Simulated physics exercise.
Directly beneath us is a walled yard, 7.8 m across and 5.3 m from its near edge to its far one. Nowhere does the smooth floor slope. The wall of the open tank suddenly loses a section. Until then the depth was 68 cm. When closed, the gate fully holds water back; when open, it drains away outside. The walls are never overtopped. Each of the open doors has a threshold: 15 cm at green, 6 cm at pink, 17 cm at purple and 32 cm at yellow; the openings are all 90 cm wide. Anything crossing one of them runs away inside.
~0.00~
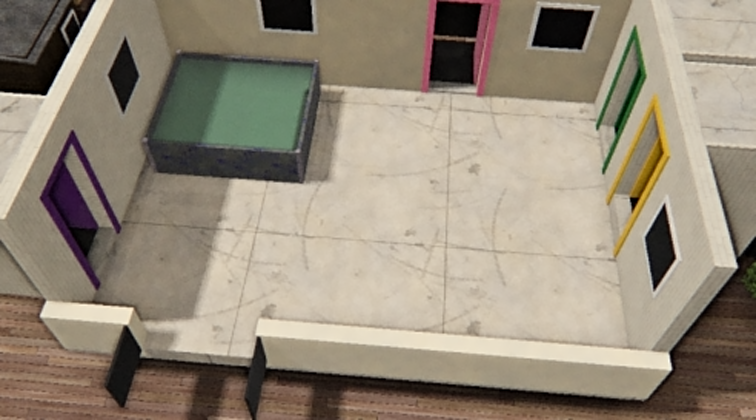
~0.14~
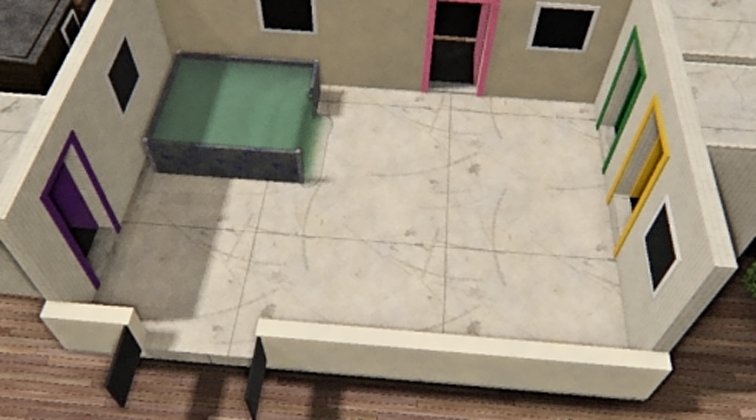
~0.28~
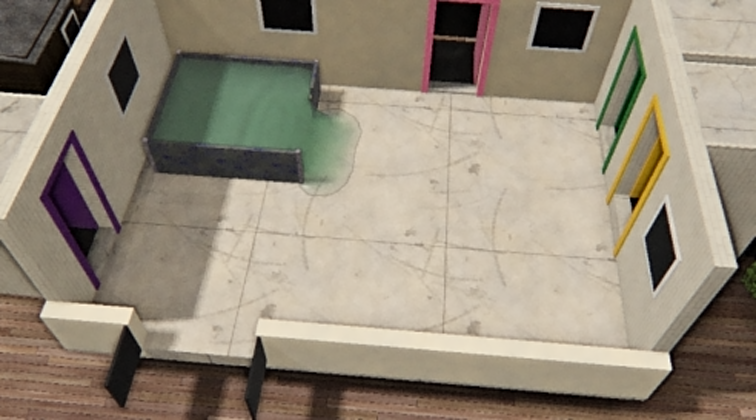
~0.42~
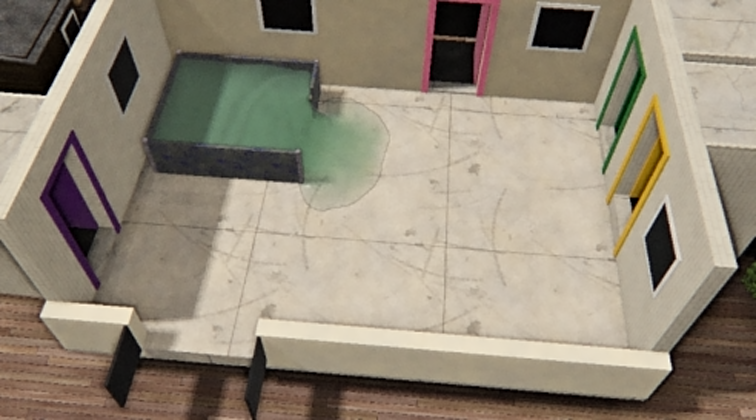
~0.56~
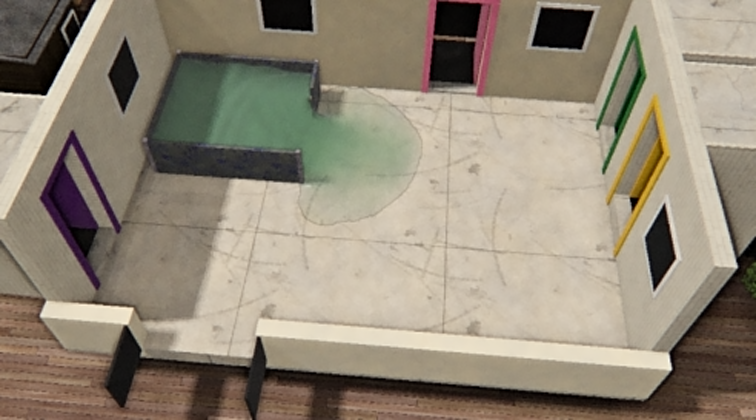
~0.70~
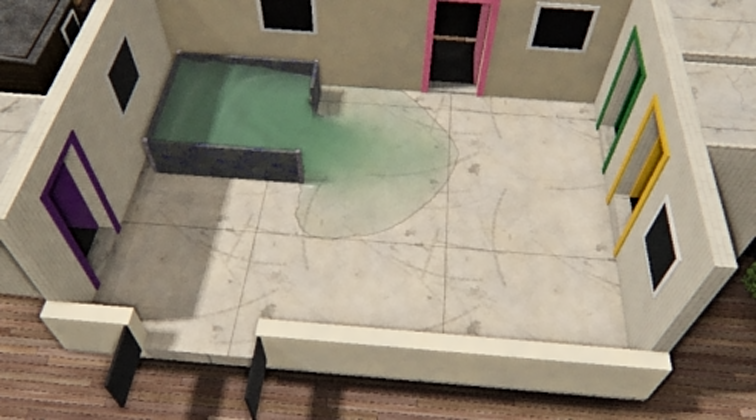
Green water pours from the right side of a dark-walled open tank when a section of its wall vanishes, in a pale-floored walled yard seen from high above by a still camera. The tank stands at the back left, with a purple doorframe on the left, pink at the back, green and yellow on the right. The water fans out rightward and toward the viewer in a widening, thinning rounded sheet.
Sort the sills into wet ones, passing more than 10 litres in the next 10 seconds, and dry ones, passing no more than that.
Green door: Wet; pink door: Wet; purple door: Dry; yellow door: Dry.
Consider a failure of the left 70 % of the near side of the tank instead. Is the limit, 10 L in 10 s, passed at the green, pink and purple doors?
At green the amount is beneath the mark, at pink it is beneath the mark, and at purple it is higher than the mark.
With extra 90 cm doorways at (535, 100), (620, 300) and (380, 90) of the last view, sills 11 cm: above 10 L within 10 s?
Note, doorways in listed order: Goes beyond, goes beyond, stays short.
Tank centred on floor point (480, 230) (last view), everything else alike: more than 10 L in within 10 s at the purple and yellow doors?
Checking the limit: The purple door is within it and the yellow door is beyond it.
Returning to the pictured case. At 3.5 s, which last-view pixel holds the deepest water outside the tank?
Pixel (629, 373), about.
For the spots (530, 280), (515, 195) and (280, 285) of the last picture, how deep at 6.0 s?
Around 13 cm, 15 cm and 1 cm.
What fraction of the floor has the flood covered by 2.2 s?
About 60 per cent.
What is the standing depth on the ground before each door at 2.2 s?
Centimetres: Green 23 / pink 11 / purple 0 / yellow 23.
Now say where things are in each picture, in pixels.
In the first picture, still water, 68 cm deep, in the open tank at (236, 103).
In the second picture, water pours out at (306, 140) and has run 0.8 m, to (324, 118); typically 5 cm deep outside, 68 cm at the open tank's back.
In the third picture, the front is at (347, 117), 1.0 m from the gap at (306, 141); 1.2 m2 of floor is under water; 68 cm left at the back of the open tank.
In the fourth picture, the front is at (385, 140), 1.4 m from the gap at (306, 142); 2.4 m2 of floor is under water; 68 cm left at the back of the open tank.
In the fifth picture, water pours out at (306, 142) and has run 1.9 m, to (416, 139); typically 7 cm deep outside, 68 cm at the open tank's back.
In the sixth picture, water pours out at (306, 142) and has run 2.5 m, to (453, 155); typically 5 cm deep outside, 64 cm at the open tank's back.
After 1.4 s water covers 40 % of the floor and is deepest (36 cm) near (316, 161); green door not reached, pink door 9 cm at the sill, 0 L in, purple door not reached, yellow door not reached.
After 2.2 s water covers 60 % of the floor and is deepest (38 cm) near (592, 106); green door 23 cm at the sill, 5 L in, pink door 11 cm at the sill, 5 L in, purple door not reached, yellow door 23 cm at the sill, 0 L in.
After 3.5 s water covers 65 % of the floor and is deepest (34 cm) near (629, 373); green door 27 cm at the sill, 60 L in, pink door 9 cm at the sill, 26 L in, purple door not reached, yellow door 20 cm at the sill, 0 L in.
After 6.0 s water covers 70 % of the floor and is deepest (17 cm) near (590, 370); green door 12 cm at the sill, 94 L in, pink door 10 cm at the sill, 38 L in, purple door not reached, yellow door 15 cm at the sill, 0 L in.
After 10.0 s water covers 95 % of the floor and is deepest (18 cm) near (132, 198); green door 10 cm at the sill, 94 L in, pink door 9 cm at the sill, 80 L in, purple door 11 cm at the sill, 0 L in, yellow door 10 cm at the sill, 0 L in.
